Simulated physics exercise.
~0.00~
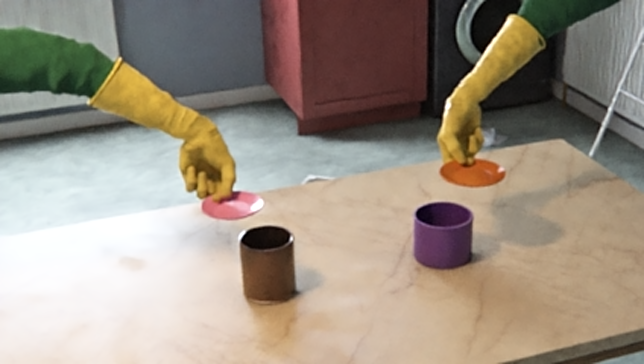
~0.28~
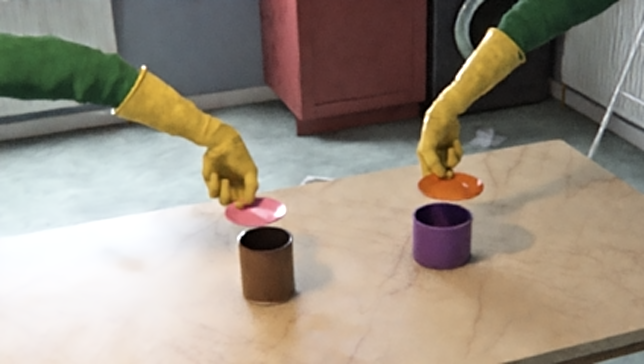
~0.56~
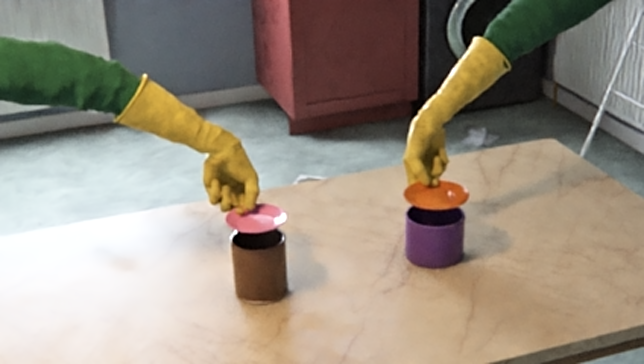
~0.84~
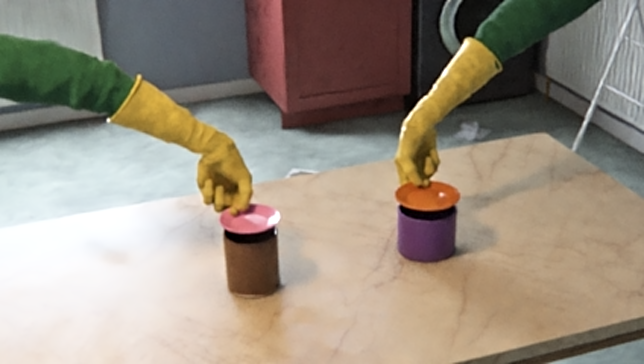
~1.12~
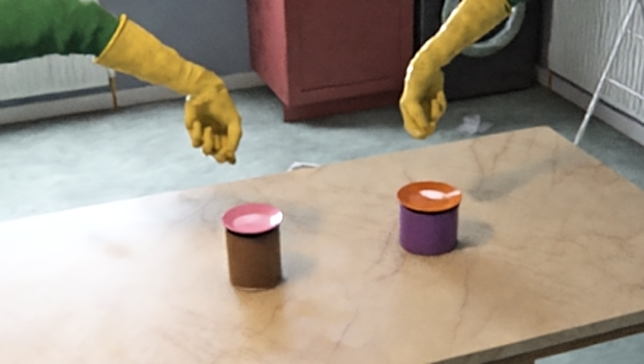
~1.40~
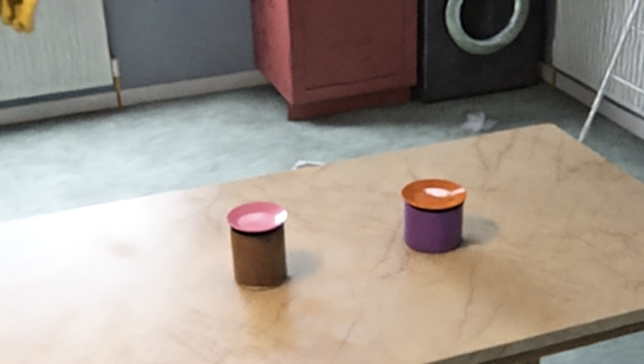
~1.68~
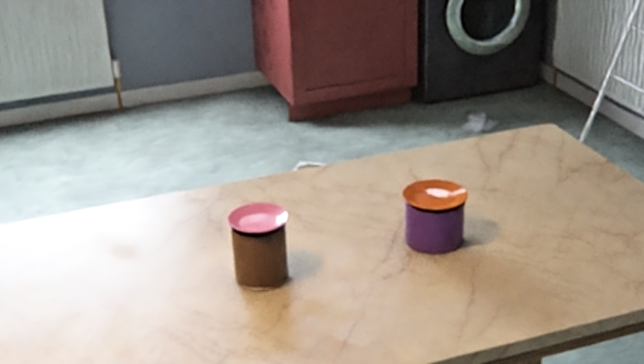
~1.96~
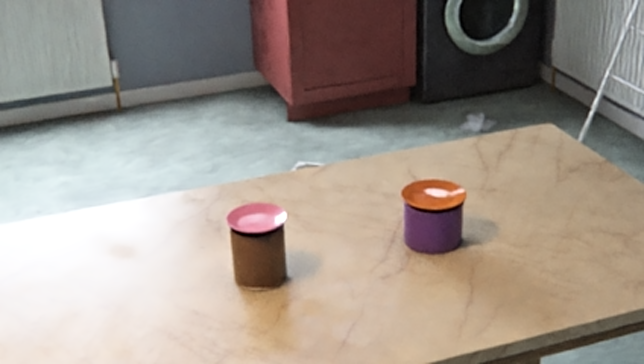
On a table, gloved hands lower pink and orange plates onto two containers' rims and withdraw.
